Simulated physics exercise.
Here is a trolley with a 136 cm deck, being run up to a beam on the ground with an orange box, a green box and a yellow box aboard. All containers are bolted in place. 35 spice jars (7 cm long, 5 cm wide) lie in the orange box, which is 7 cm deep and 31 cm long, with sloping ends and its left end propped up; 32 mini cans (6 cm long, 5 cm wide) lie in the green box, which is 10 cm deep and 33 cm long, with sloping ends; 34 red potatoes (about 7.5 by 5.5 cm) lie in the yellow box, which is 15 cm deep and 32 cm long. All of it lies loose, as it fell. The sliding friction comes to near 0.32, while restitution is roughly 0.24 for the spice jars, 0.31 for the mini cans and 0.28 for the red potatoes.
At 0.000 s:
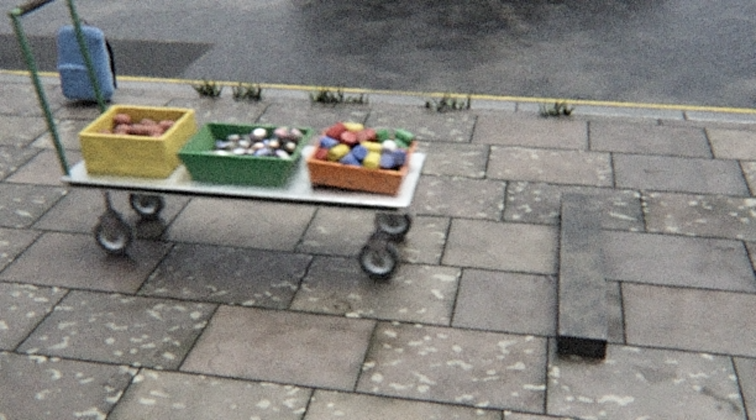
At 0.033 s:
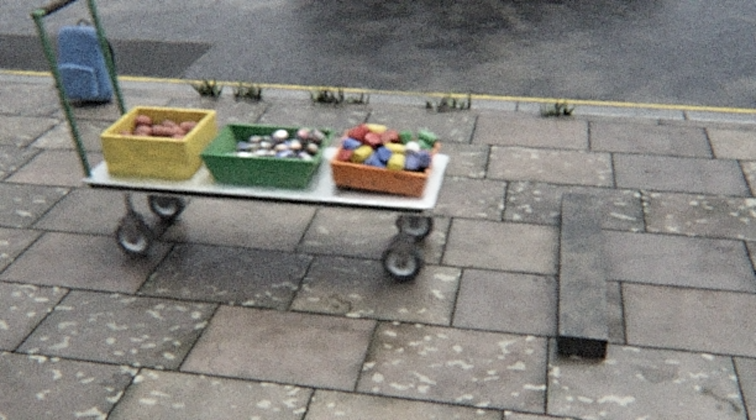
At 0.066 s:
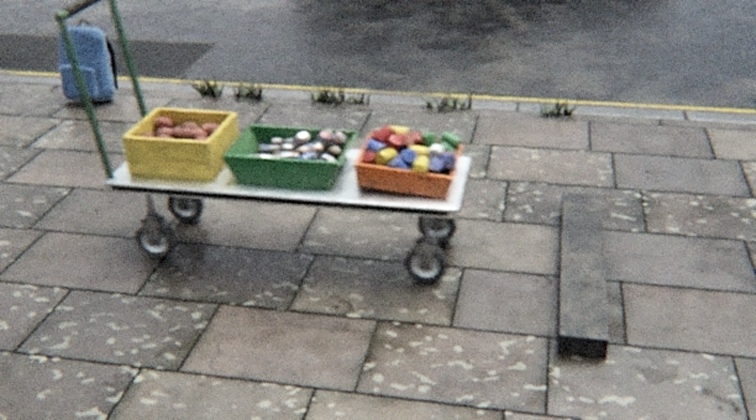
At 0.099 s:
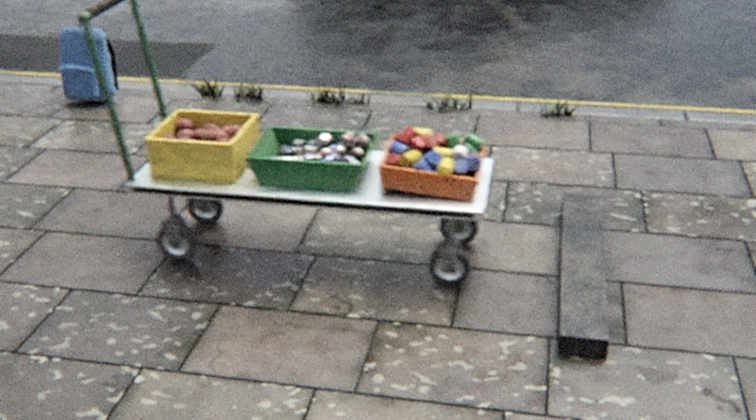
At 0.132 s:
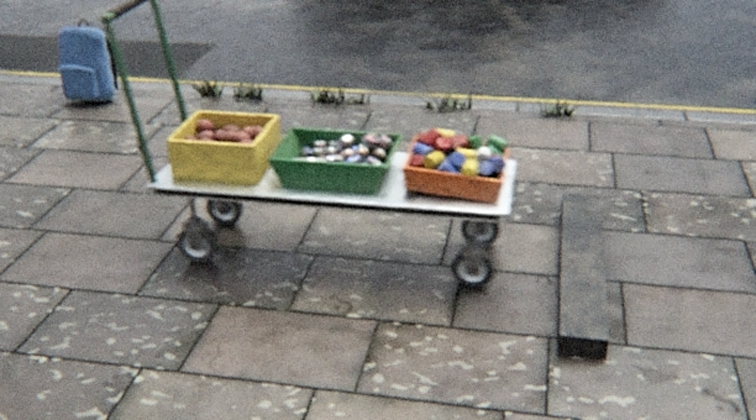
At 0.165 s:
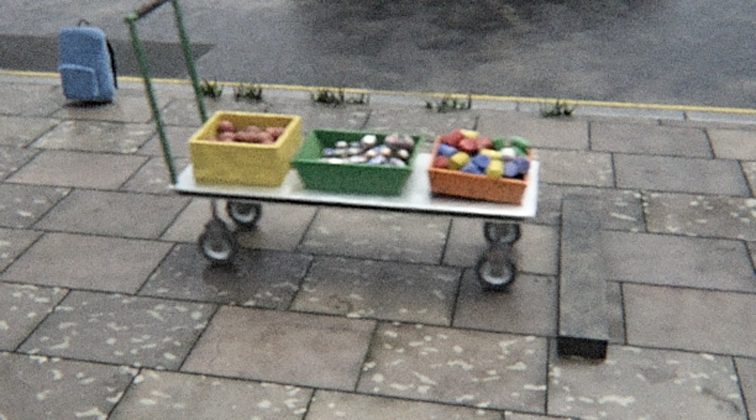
In the video, a flat trolley carrying a yellow box of potatoes, a green box of small cans and an orange box of colourful jars rolls steadily rightward across paving toward a dark beam, its loose contents staying inside.
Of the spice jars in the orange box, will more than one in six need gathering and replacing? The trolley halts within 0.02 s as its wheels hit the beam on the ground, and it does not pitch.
Spilled: Higher than a sixth.
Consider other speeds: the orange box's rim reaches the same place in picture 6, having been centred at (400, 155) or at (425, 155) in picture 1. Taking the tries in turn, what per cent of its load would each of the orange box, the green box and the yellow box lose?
Losses in order of the tries would be orange box 30 and 10 %, green box 20 and 0 %, yellow box 0 and 0 %.
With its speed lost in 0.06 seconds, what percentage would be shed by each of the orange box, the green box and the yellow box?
With that change, orange box 40 per cent, green box 20 per cent, yellow box 0 per cent.
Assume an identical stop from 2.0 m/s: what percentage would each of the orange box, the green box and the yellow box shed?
Orange box 30 %, green box 20 %, yellow box 0 %.
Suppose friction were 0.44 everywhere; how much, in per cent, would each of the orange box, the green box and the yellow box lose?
You'd see orange box shed 40 percent, green box shed 20 percent, and yellow box shed 0 percent.
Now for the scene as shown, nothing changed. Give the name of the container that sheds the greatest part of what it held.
That would be the orange box.
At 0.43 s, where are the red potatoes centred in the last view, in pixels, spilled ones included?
Centred roughly at (295, 151).
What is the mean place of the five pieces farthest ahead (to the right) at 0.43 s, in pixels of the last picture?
I'd say near (642, 161).
After 0.21 s, contact.
After 0.31 s, the orange box is down by 6 of 35, the green box is down by 1 of 32 and the yellow box has all 34.
After 0.43 s, the orange box is down by 13 of 35, the green box is down by 2 of 32 and the yellow box is down by 1 of 34.
After 0.66 s, the orange box is down by 13 of 35, the green box is down by 5 of 32 and the yellow box is down by 1 of 34.
Final count (at 1.17 s), the orange box is down by 13 of 35, the green box is down by 5 of 32 and the yellow box is down by 1 of 34. Asked share, 13 of 35, 37 per cent.
